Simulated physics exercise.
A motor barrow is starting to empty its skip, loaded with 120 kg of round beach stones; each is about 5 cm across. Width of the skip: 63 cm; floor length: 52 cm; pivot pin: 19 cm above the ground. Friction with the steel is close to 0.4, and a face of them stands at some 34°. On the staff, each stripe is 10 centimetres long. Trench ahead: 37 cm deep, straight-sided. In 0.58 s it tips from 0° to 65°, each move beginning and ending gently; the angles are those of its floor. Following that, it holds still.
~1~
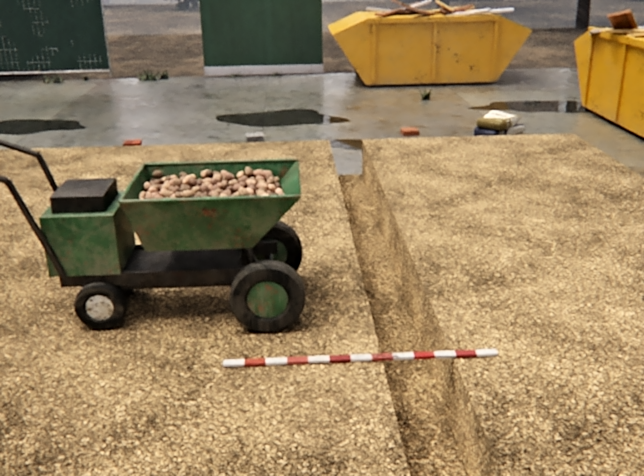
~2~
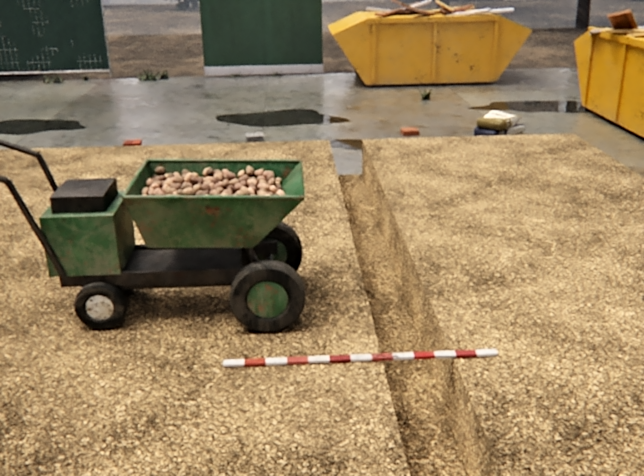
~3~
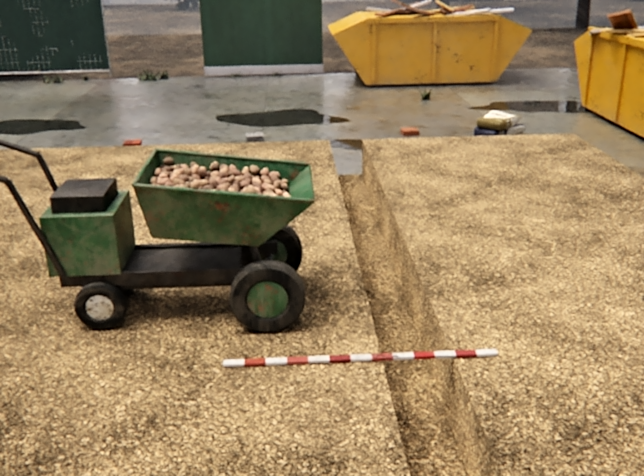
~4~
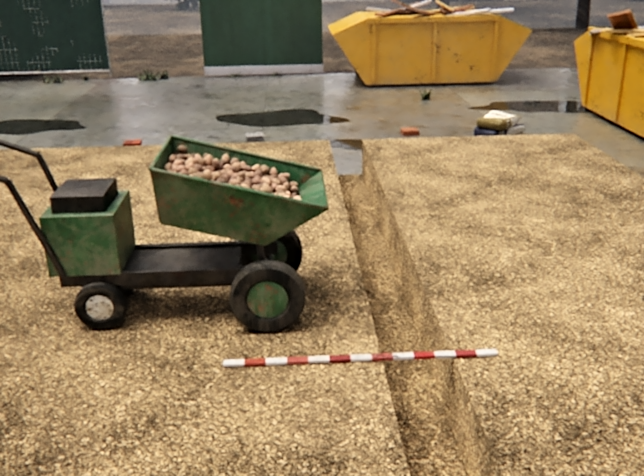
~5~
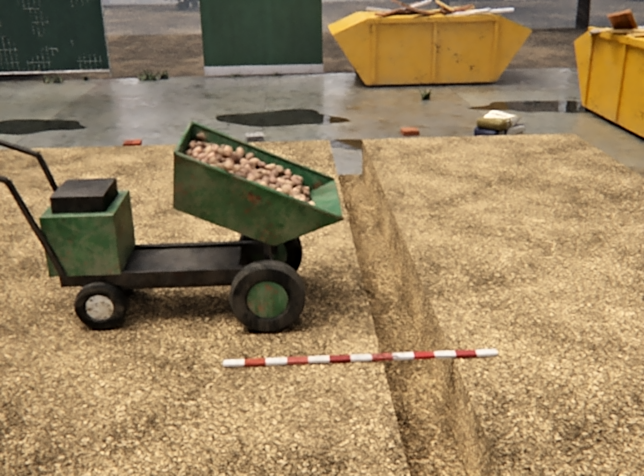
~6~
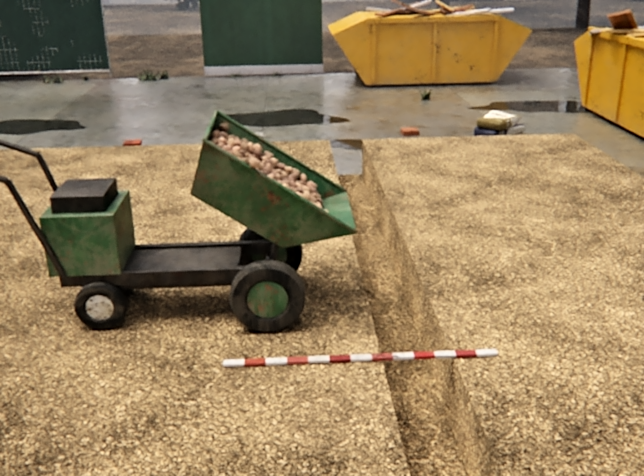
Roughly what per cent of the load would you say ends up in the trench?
I'd say 56 per cent ends up in the trench.
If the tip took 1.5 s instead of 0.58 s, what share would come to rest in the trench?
Close to 85 percent, then.
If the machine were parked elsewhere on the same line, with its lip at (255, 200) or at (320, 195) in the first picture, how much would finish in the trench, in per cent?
Around 90% for the first place and 40% for the second.
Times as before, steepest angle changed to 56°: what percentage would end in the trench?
In that case around 60 percent.
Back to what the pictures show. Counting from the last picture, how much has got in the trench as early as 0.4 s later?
About 25%.
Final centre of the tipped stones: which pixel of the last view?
The stones end up centred near (423, 337).
Then, 0.1 s after the last picture the floor is at 54°, 100 % in the skip; the foremost stones are at (355, 240).
Then, 0.4 s after the last picture the floor is at 65°, 76 % in the skip, 23 % in the trench, 1 % past the trench; the foremost stones are at (435, 291).
Then, 0.7 s after the last picture the floor is at 65°, 16 % in the skip, 40 % in the trench, 44 % past the trench; the foremost stones are at (581, 293).
Then, 2.7 s after the last picture the floor is at 65°, 0 % in the skip, 56 % in the trench, 44 % past the trench; the foremost stones are past the picture's edge.
